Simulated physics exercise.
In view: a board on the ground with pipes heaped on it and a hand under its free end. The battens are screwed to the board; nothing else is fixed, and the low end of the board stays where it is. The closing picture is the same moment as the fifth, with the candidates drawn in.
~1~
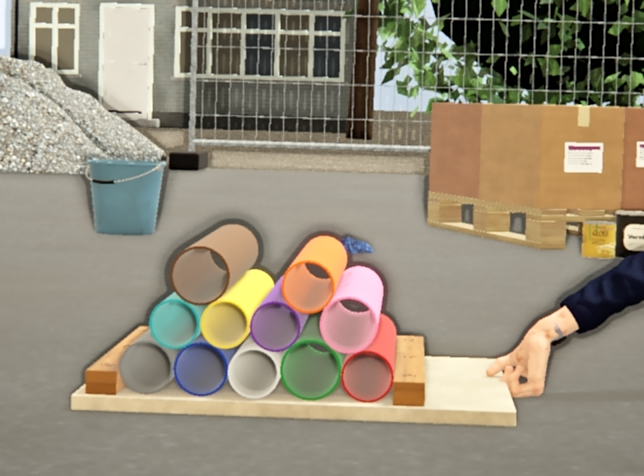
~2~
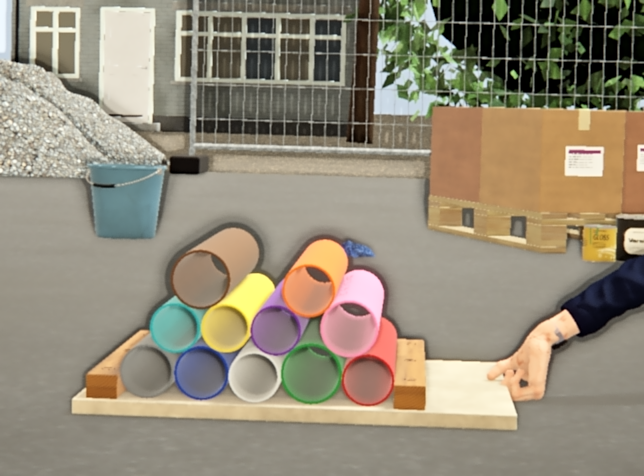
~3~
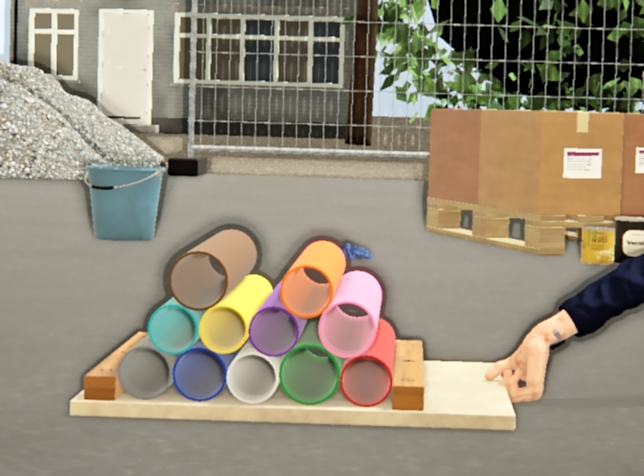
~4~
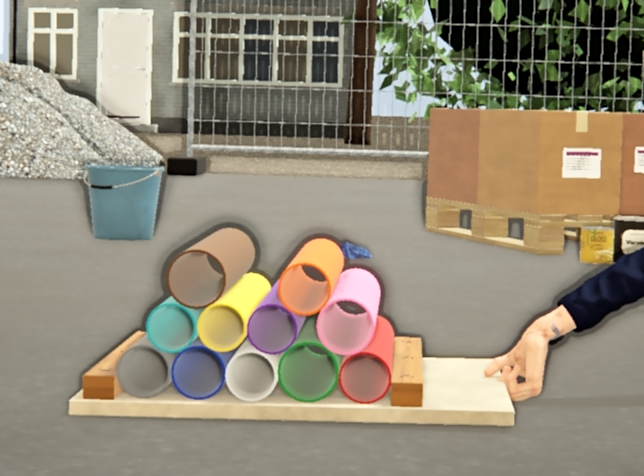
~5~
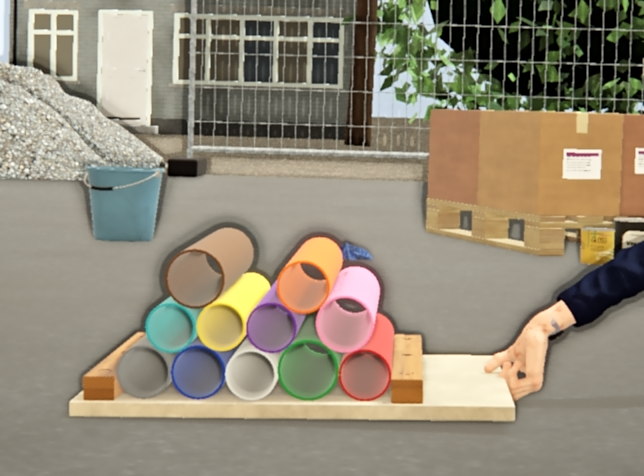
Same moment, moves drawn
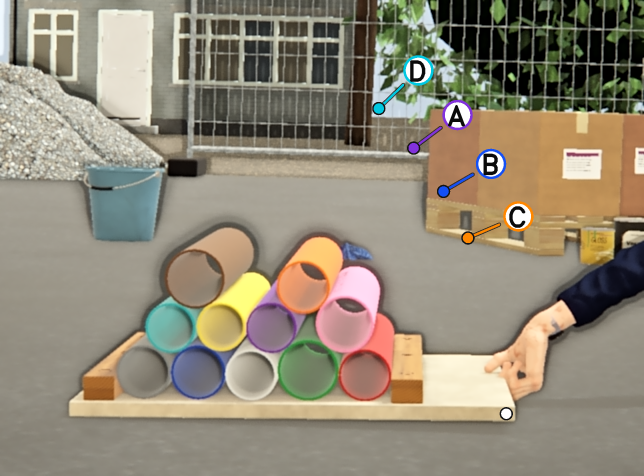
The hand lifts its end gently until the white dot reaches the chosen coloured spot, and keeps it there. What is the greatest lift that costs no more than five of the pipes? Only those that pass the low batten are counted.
The last mark within the limit is B.
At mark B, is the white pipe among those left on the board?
The white pipe: Yes.
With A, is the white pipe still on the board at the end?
The white pipe: Yes.
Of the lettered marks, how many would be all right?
The number is two.
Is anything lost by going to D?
At D: Yes.
On the marked copy, A at (413, 148); B at (443, 192); C at (468, 238); D at (379, 108); the white dot at (506, 413).
With B. Early on, board at 19°.
Further on, board at 32°.
At the end, board at 32°, five over the low batten.
As for the rest, A six over the low batten; C one over the low batten (brown); D six over the low batten.
